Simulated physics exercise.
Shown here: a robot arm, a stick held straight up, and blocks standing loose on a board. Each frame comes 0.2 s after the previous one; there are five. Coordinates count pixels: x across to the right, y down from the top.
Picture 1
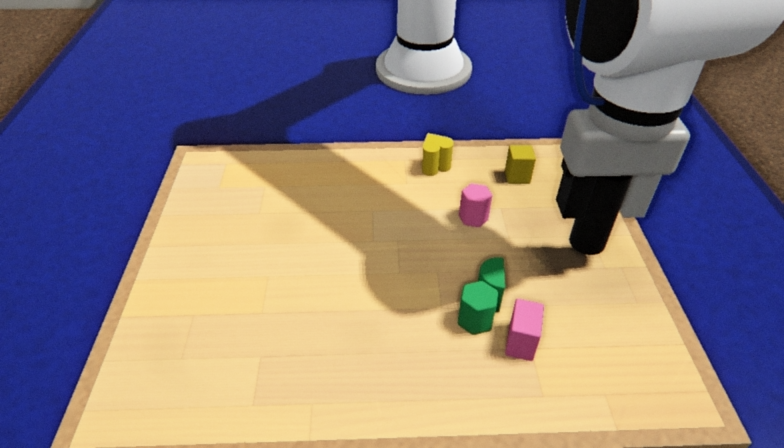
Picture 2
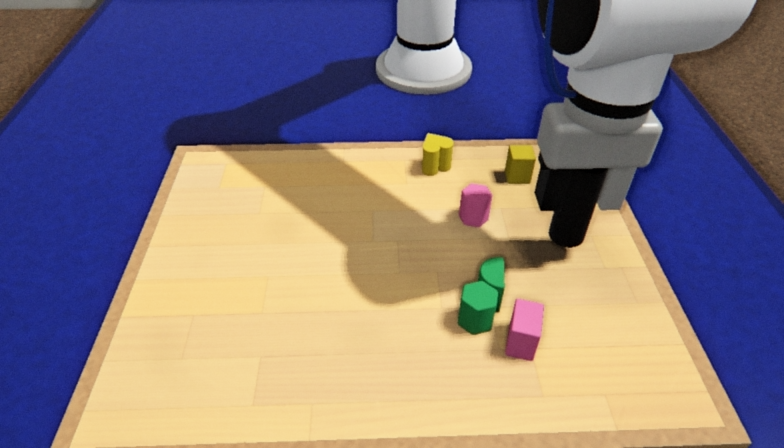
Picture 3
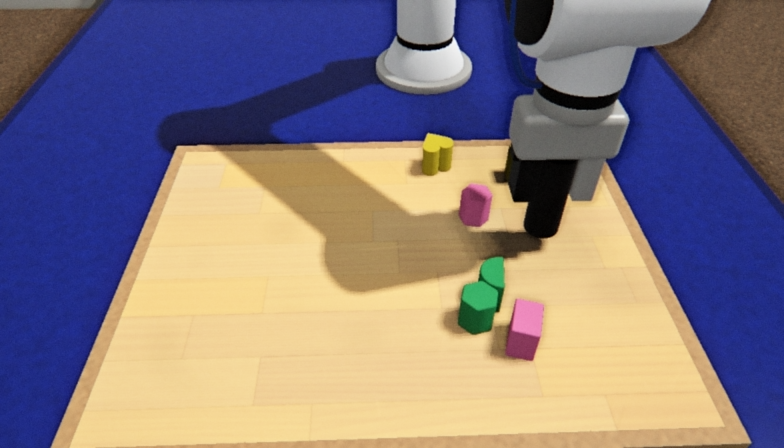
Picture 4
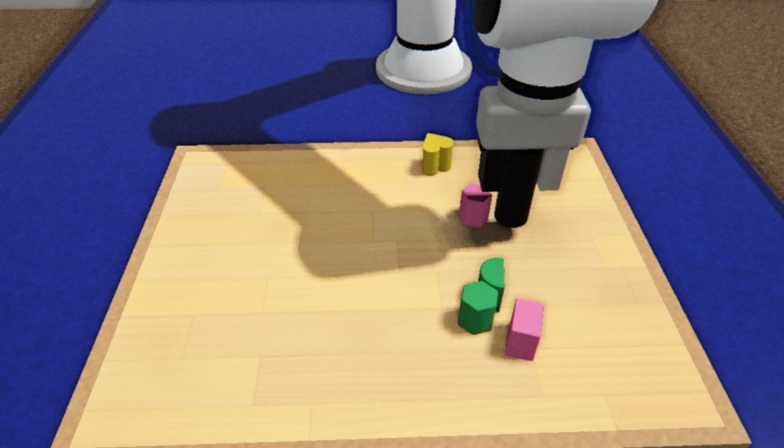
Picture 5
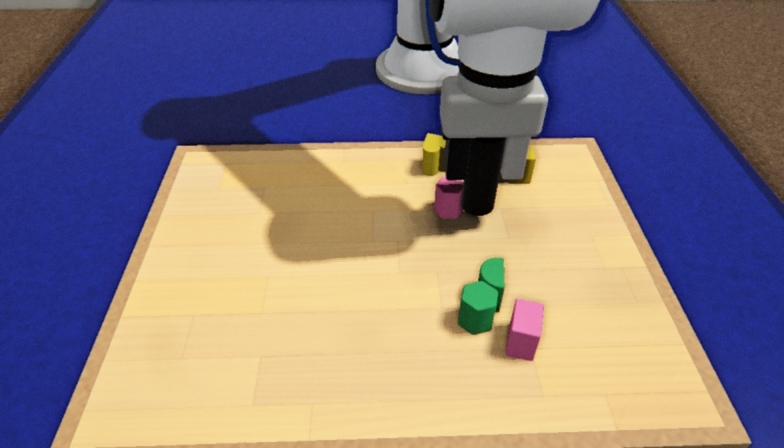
The clip shows a robot arm moving an upright black stick leftward across a wooden board of loose yellow, pink and green blocks, then nudging the pink block near the yellow ones slightly to the left.
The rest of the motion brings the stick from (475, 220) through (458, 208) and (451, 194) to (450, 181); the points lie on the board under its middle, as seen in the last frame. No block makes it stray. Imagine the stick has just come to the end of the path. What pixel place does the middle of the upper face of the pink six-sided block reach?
When the path ends, it will be at (424, 172).
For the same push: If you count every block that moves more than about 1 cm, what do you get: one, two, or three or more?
Answer: One block.
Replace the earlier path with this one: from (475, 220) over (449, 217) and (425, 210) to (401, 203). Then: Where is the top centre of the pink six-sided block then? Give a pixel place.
Just about (385, 162).
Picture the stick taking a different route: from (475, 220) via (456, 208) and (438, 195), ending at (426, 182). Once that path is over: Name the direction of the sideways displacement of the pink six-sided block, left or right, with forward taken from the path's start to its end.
Left.
What follows on the original path. Halfway along, stick (454, 187); pink six-sided block (425, 173), turned 40° anticlockwise.
At the end, stick (451, 167); yellow heart block not moved; pink six-sided block (424, 172), turned 45° anticlockwise.
